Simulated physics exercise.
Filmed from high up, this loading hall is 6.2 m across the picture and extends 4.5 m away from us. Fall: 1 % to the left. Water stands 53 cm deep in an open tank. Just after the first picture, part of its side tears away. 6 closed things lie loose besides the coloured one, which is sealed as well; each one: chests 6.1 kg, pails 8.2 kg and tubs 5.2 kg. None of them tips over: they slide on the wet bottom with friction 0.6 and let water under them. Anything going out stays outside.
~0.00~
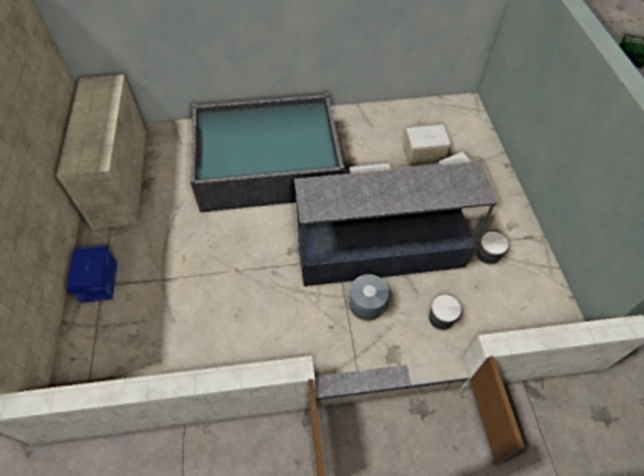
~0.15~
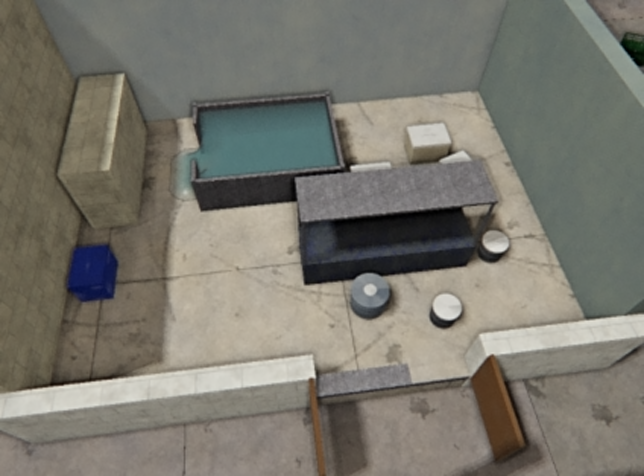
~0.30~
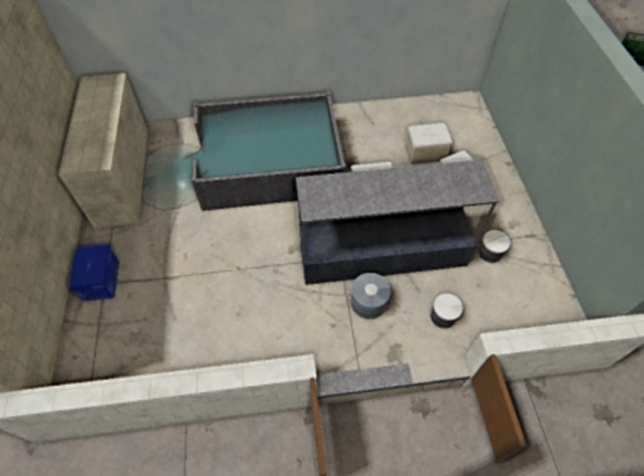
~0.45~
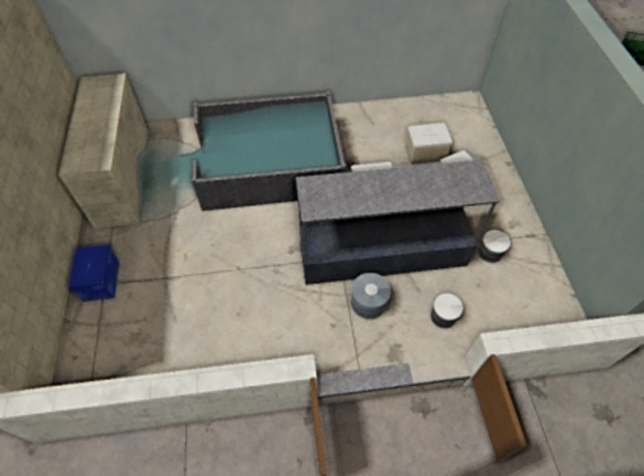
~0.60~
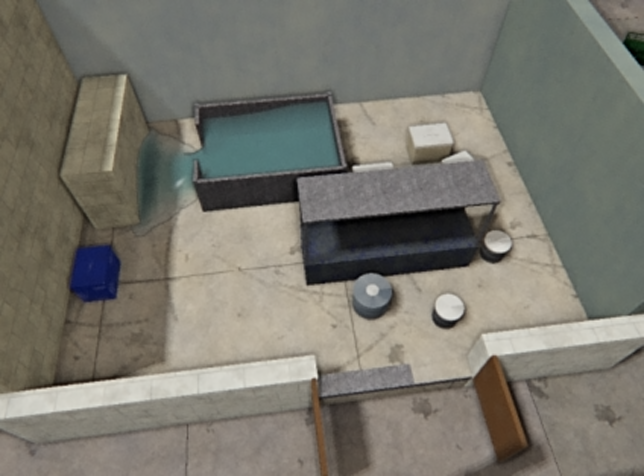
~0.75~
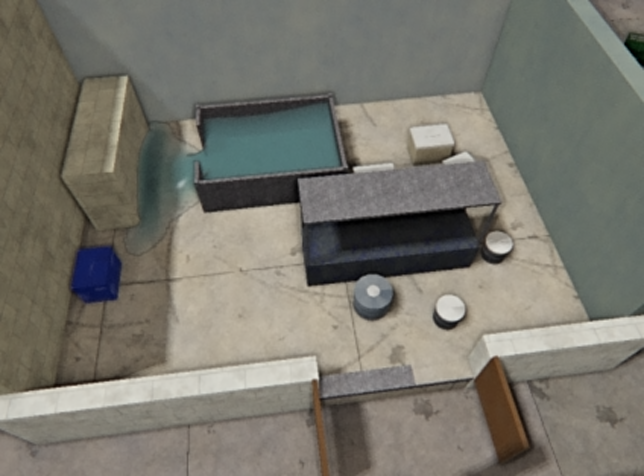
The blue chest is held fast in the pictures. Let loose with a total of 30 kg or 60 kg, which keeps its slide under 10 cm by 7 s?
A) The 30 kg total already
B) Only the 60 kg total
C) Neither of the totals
The 30 kg total already.
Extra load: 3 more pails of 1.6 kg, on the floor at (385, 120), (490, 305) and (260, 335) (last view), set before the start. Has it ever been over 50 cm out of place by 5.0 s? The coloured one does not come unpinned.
Going one by one: Goes farther, stays closer, goes farther.
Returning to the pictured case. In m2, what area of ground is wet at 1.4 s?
Wet area: Approx. 7.5 m2.
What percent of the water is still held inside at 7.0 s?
Remaining: Approx. 96 per cent.
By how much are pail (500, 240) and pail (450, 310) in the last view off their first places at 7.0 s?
Log: Item 1 = 0 cm; item 2 = 0 cm.
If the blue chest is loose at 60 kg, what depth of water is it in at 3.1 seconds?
Depth: Approx. 5 cm.
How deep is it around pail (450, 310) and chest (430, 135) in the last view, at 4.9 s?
I'd put it at 2 cm and 2 cm respectively.
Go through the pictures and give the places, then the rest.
The first frame shows the blue chest at (87, 266), on the bottom; water covers 2.7 m2; 0 of 7 have shifted.
The second frame shows the blue chest at (88, 265) rests on the ground; 3.1 m2 under water; 0 of 7 have shifted.
The third frame shows the blue chest at (89, 265) rests on the ground; 3.6 m2 under water; 0 of 7 have shifted.
The fourth frame shows the blue chest at (89, 265) rests on the ground; 3.8 m2 under water; 0 of 7 have shifted.
The fifth frame shows the blue chest at (91, 266) rests on the ground; water covers 3.9 m2; 0 of 7 have shifted.
The sixth frame shows the blue chest at (92, 267), on the bottom; 4.2 m2 under water; 0 of 7 have shifted.
After 1.4 s the blue chest would be 0 cm from its start with 30 kg and 0 cm from its start with 60 kg; 3 cm of water round it then.
After 3.1 s the blue chest would be 0 cm from its start with 30 kg and 0 cm from its start with 60 kg; 5 cm of water round it then.
After 4.9 s the blue chest would be 0 cm from its start with 30 kg and 0 cm from its start with 60 kg; 9 cm of water round it then.
After 7.0 s the blue chest would be 0 cm from its start with 30 kg and 0 cm from its start with 60 kg; 9 cm of water round it then.
